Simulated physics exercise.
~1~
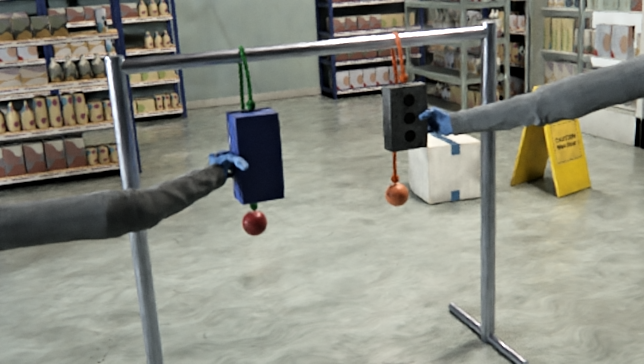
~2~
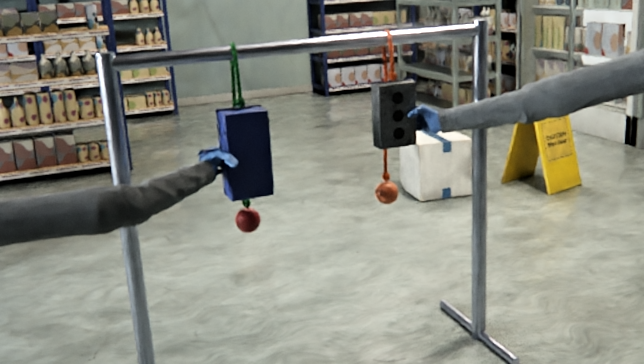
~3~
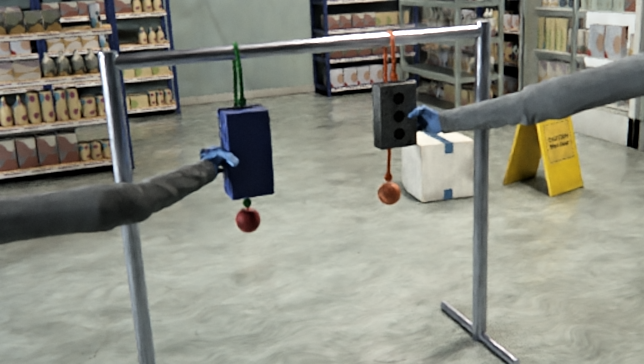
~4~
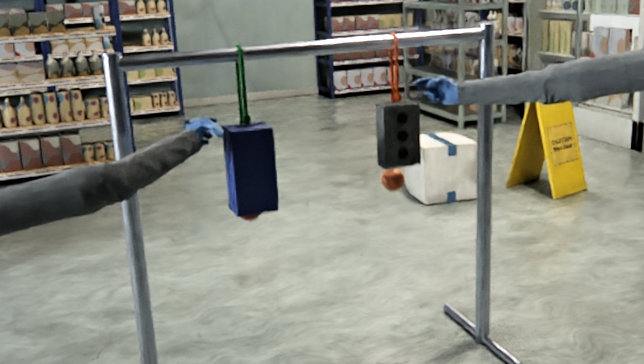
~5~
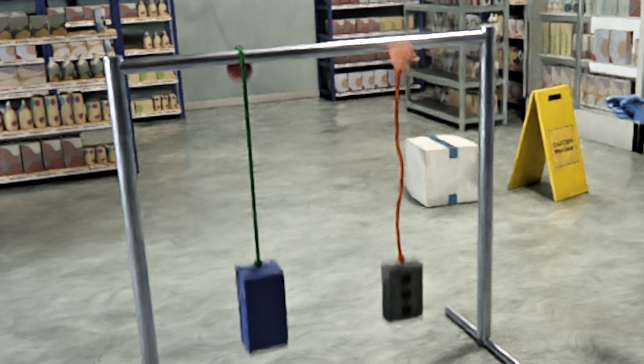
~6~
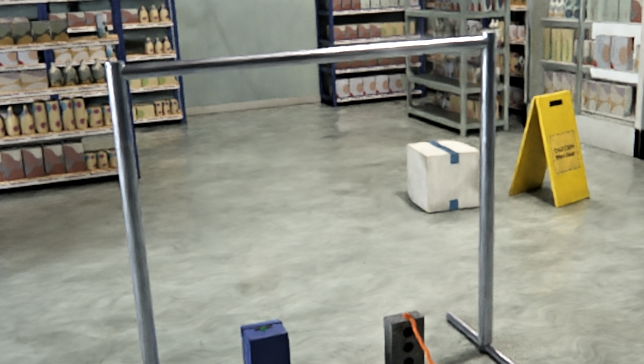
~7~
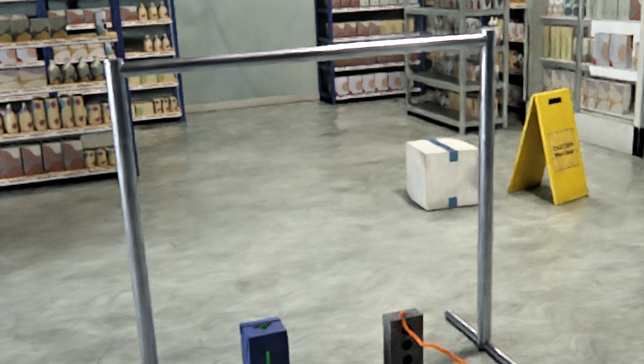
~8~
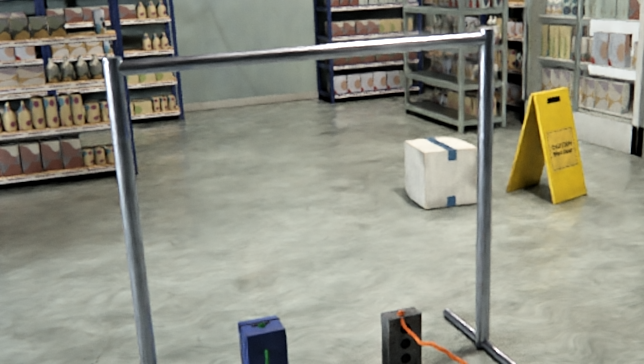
Two grey-sleeved arms with blue gloved hands reach in from either side, steadying a blue case on the left and a dark grey block with holes on the right. Both hang from a metal bar by a green and an orange rope, a small red ball and an orange one dangling beneath, in a shop aisle seen from the front through a slightly swaying camera. The hands let go and draw back. The case and block drop while the balls fly up to the bar. Both ropes slip off, and the case and block end upright on the floor, an orange rope trailing rightward.
